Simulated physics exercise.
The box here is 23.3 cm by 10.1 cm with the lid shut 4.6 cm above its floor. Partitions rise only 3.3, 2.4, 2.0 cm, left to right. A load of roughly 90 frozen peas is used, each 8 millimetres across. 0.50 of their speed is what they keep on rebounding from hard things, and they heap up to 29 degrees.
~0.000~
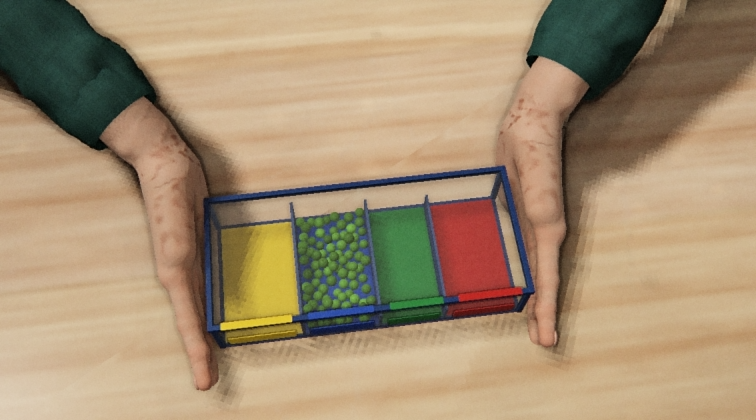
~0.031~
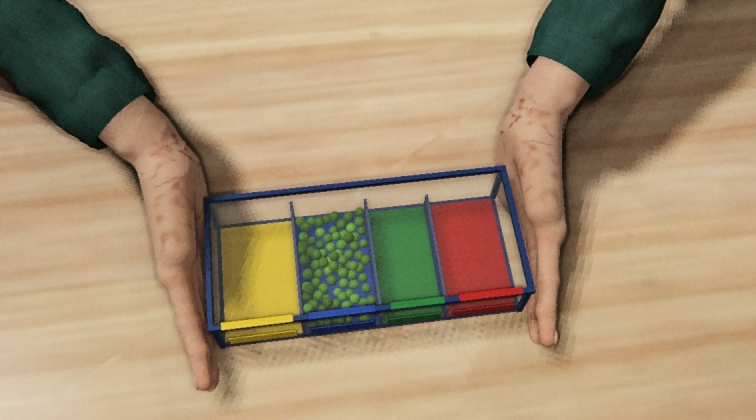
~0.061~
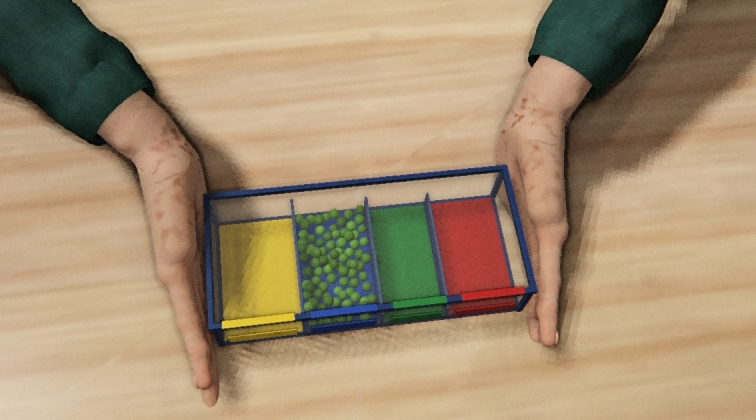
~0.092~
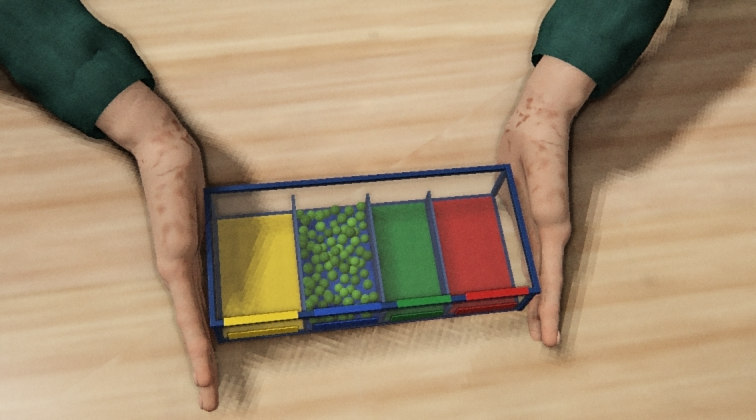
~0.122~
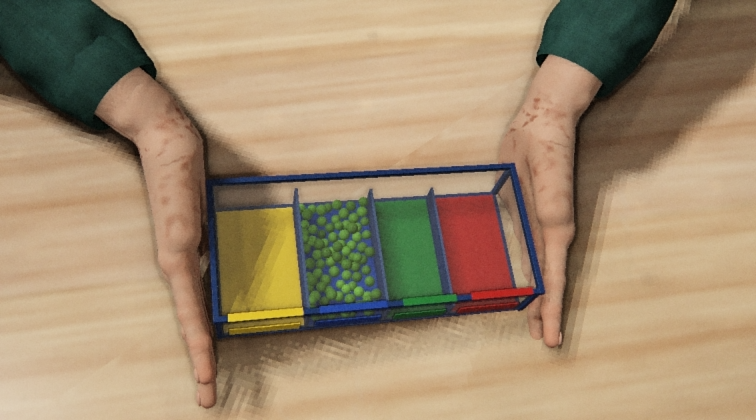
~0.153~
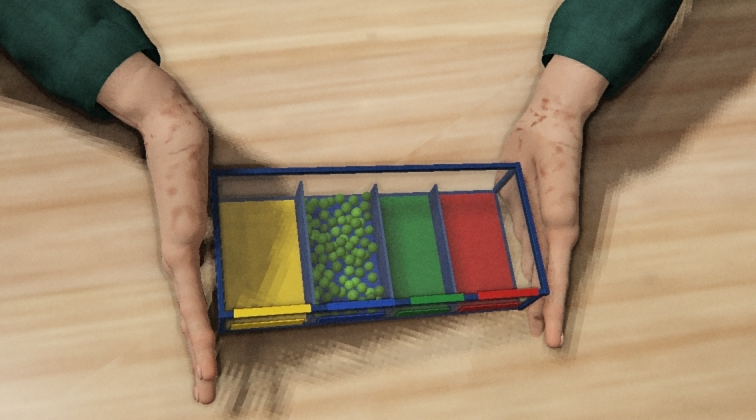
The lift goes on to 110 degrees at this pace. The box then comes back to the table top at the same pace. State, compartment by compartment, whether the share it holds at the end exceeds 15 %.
Red: Exceeds; blue: Does not exceed; green: Does not exceed; yellow: Does not exceed.
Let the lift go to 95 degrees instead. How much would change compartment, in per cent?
About 80 per cent.
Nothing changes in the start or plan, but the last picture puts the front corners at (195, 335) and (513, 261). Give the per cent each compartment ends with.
That leaves red with 0 percent, blue with 45, green with 0 and yellow with 55 percent.
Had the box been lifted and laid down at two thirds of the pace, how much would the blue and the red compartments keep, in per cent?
You'd end up with blue at 0 percent and red at 95 percent.
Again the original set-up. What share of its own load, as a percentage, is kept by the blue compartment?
Fraction kept: Approx. 0 %.
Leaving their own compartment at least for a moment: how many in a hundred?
I'd say near 100 percent of them.
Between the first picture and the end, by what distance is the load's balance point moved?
It shifts some 11.5 cm.
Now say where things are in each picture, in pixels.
Box tilt 0 degrees, front corners at (213, 327) and (528, 289); blue 100 %, in the first frame.
Box tilt 1 degrees, front corners at (214, 326) and (529, 288), in the second frame.
Box tilt 2 degrees, front corners at (214, 325) and (531, 288), in the third frame.
Box tilt 5 degrees, front corners at (216, 322) and (534, 288), lowest corner right front, in the fourth frame.
Box tilt 9 degrees, front corners at (219, 317) and (538, 289), lowest corner right front, in the fifth frame.
Box tilt 13 degrees, front corners at (225, 313) and (543, 290), lowest corner right front; blue 100 %. The box's pace is about 140 degrees a second, in the sixth frame.
After 0.91 s, tilt 110 degrees; red 5 %, blue 70 %, green 25 %.
Then, at 1.41 s, tilt 50 degrees; red 95 %.
Then, at 1.99 s, tilt 0 degrees; red 95 %.
At rest (2.5 s), red 95 %, blue 0 %, green 0 %, yellow 0 %.
